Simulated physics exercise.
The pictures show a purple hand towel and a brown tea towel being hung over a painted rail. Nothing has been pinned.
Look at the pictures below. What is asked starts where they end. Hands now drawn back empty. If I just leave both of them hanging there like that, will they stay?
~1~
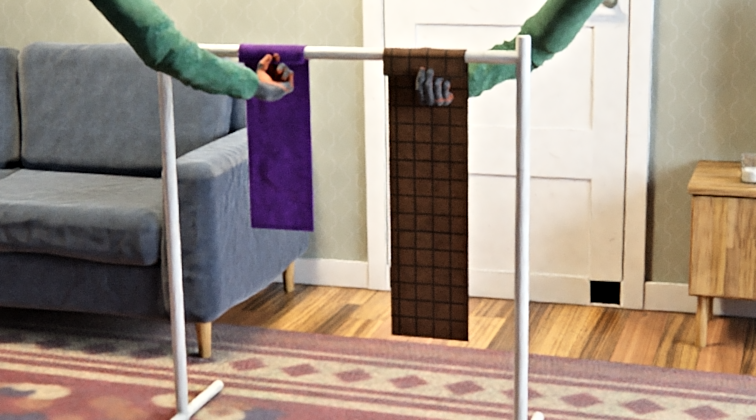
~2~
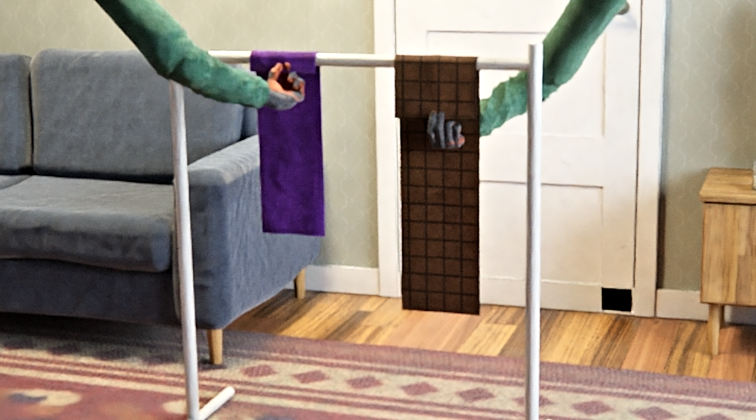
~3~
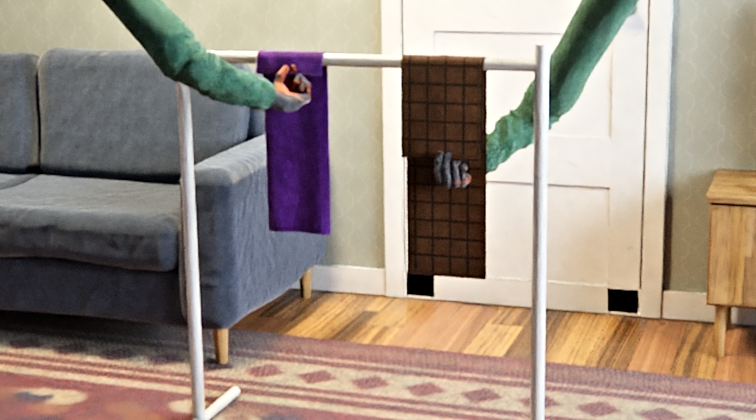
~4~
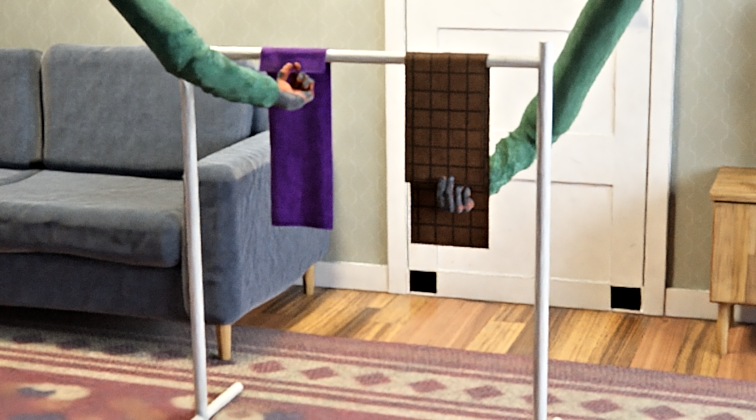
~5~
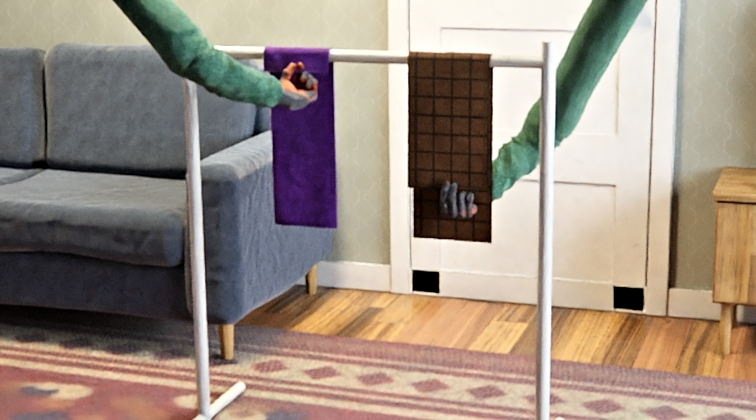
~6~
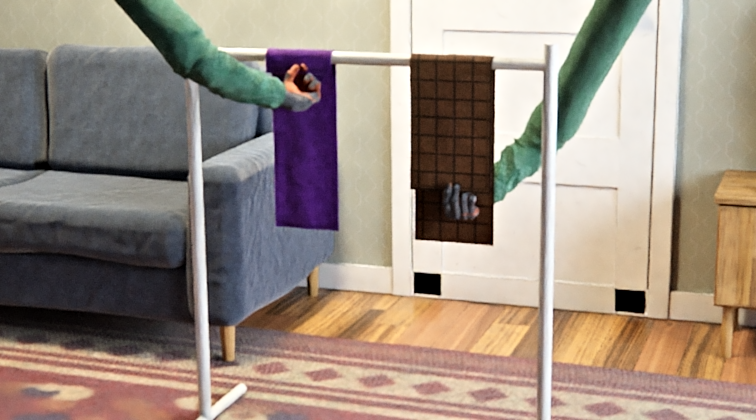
Taking them one at a time: The purple hand towel will slide off, the brown tea towel will stay.
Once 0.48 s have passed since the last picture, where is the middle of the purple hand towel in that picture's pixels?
Roughly at (311, 349).
Then, 0.48 s on from there, hand towel clear of the rail and dropping near (311, 348); tea towel as it was left.
Then, 0.80 s on from there, hand towel in a heap on the floor; tea towel as it was left.
In the end, hand towel in a heap on the floor; tea towel as it was left. The purple hand towel is pulled off by its long side and the brown tea towel stays on.
